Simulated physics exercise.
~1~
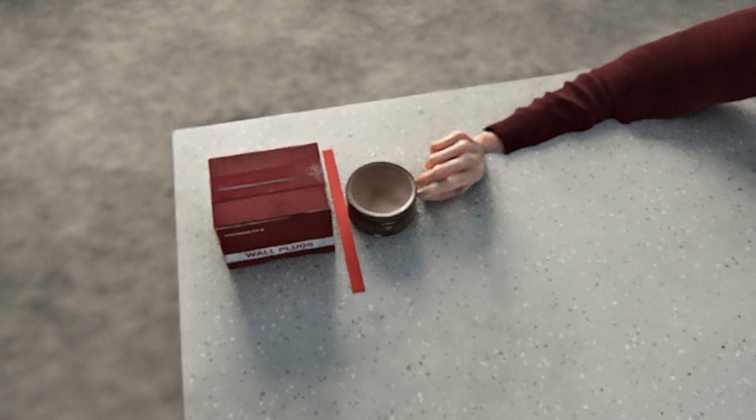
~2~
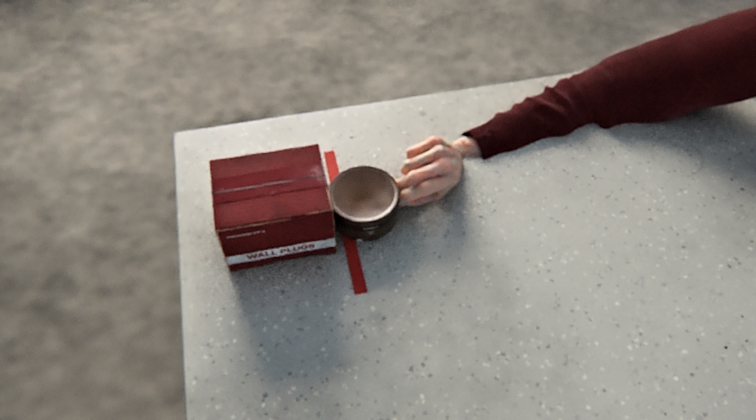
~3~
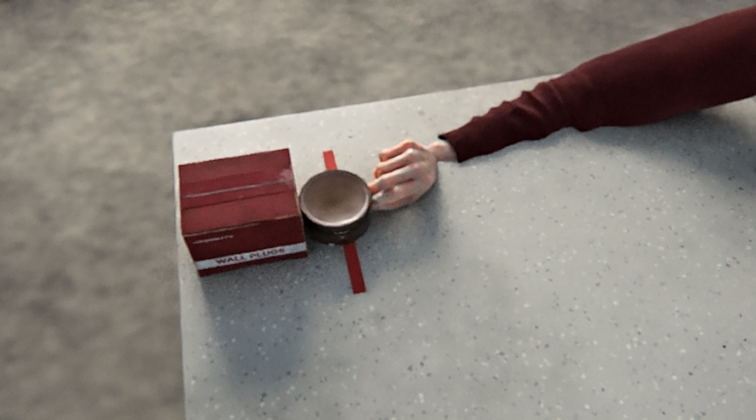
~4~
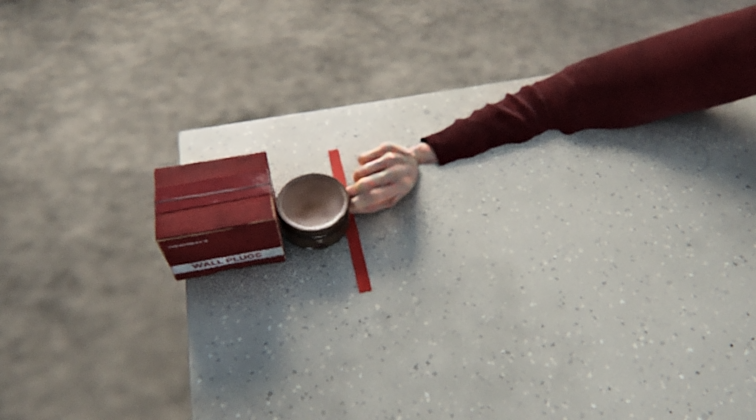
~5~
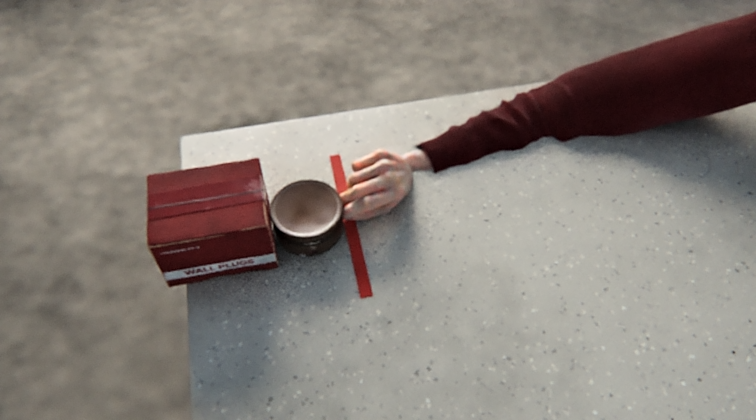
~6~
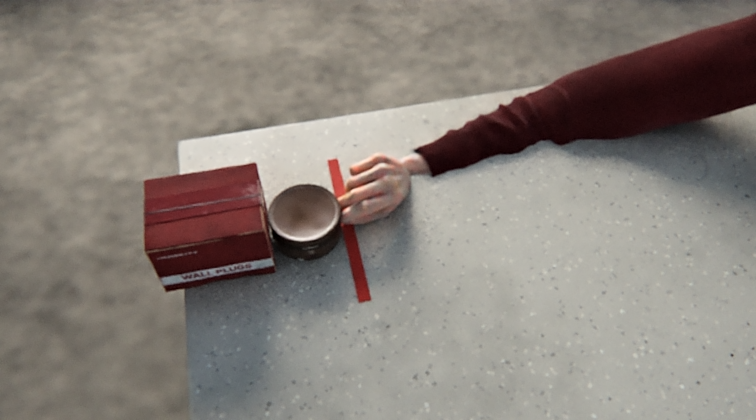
A hand in a dark red sleeve slides a small brown tub leftward across a speckled grey tabletop, starting just to the right of a strip of red tape. The tub crosses onto the tape and comes up against a red box labelled wall plugs. As the hand keeps pushing, the box shifts left ahead of the tub, toward the table's left edge. The tub passes beyond the tape, and the motion slows until both nearly stop. At the end, the box juts slightly over the edge but stays on the table, with the tub against it and the hand still beside the tub.
